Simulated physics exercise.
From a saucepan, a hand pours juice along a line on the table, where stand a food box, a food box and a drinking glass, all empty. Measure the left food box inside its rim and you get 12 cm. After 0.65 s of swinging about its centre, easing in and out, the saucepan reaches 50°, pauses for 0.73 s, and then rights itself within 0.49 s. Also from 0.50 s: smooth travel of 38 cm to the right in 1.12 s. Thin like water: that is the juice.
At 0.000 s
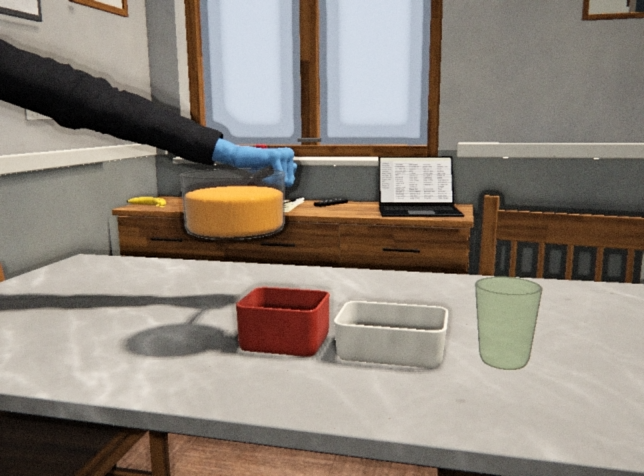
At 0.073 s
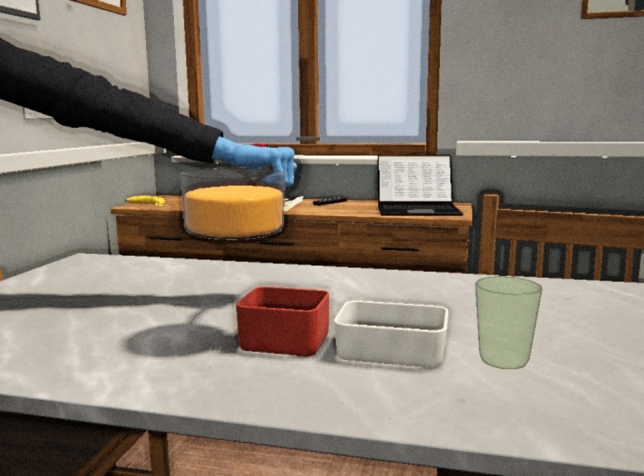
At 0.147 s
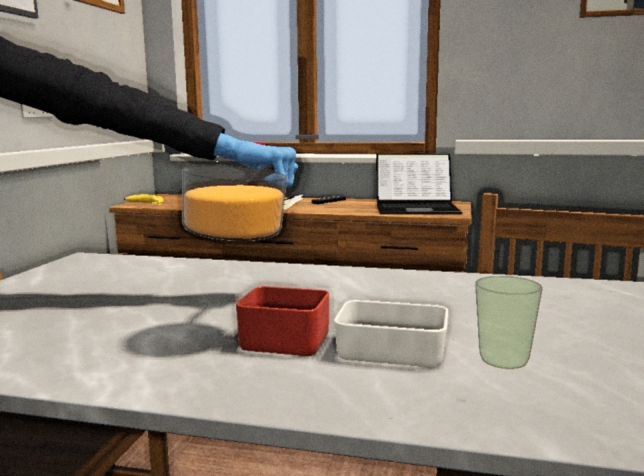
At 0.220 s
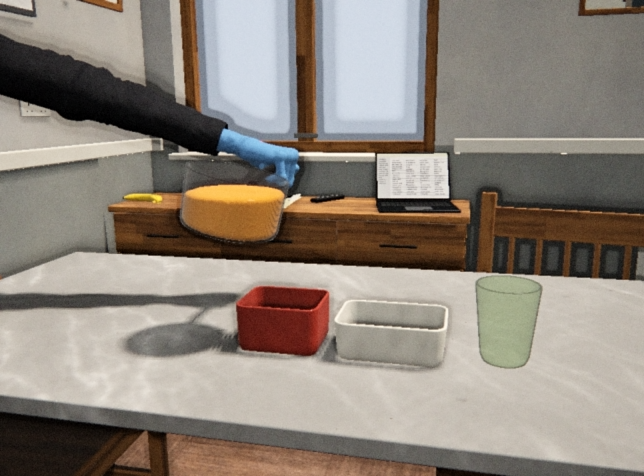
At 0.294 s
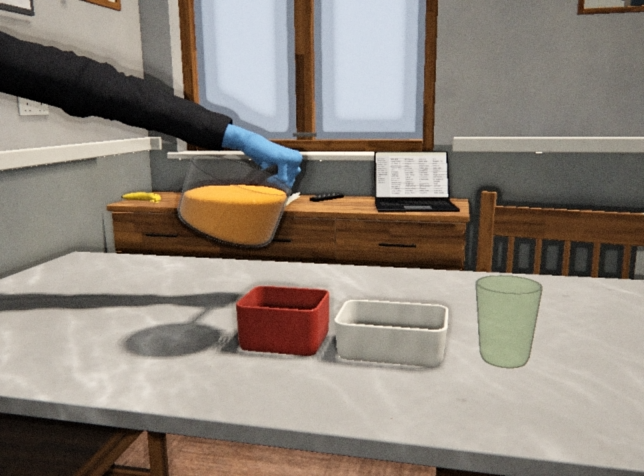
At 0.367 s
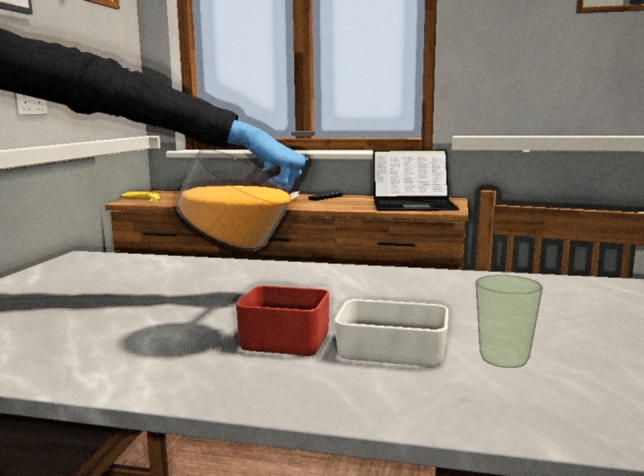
A gloved hand held a clear saucepan of orange juice above a table with a red box, a white box and a green glass, then slowly tilted it toward the right.
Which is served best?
Most goes into the centre one.
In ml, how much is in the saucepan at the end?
About 400 ml.
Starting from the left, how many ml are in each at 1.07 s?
Left to right: Roughly 30 ml, 150 ml, 0 ml.
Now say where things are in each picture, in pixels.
In the first frame, it leans 0°; its right rim is at (281, 175); the juice meets the walls at (191, 192) and (281, 194); the left food box's rim runs from (247, 297) to (323, 302); the middle food box's rim runs from (341, 313) to (446, 321); the right drinking glass's rim runs from (476, 285) to (541, 289).
In the second frame, it leans 2°; its right rim is at (282, 176); the juice meets the walls at (191, 191) and (281, 194).
In the third frame, it leans 6°; its right rim is at (284, 180); the juice meets the walls at (191, 190) and (282, 194).
In the fourth frame, it leans 13°; its right rim is at (286, 187); the juice meets the walls at (191, 191) and (283, 195).
In the fifth frame, it leans 21°; its right rim is at (288, 195); the juice meets the walls at (190, 191) and (286, 196).
In the sixth frame, it leans 30°; its right rim is at (288, 204); the juice meets the walls at (186, 191) and (289, 197).
Then, 0.77 s in, the tilt is 50° and from the left they hold 30 ml, 35 ml, 0 ml, the saucepan 735 ml, and 60 ml is on the table.
Then, 1.07 s in, the tilt is 50° and from the left they hold 30 ml, 150 ml, 0 ml, the saucepan 585 ml, and 75 ml is on the table.
Then, 1.38 s in, the tilt is 50° and from the left they hold 30 ml, 155 ml, 70 ml, the saucepan 440 ml, and 160 ml is on the table.
Then, 1.72 s in, the tilt is 10° and from the left they hold 30 ml, 155 ml, 75 ml, the saucepan 395 ml, and 300 ml is on the table.
Finally, from the left they hold 30 ml, 155 ml, 75 ml, the saucepan 395 ml, and 310 ml is on the table.
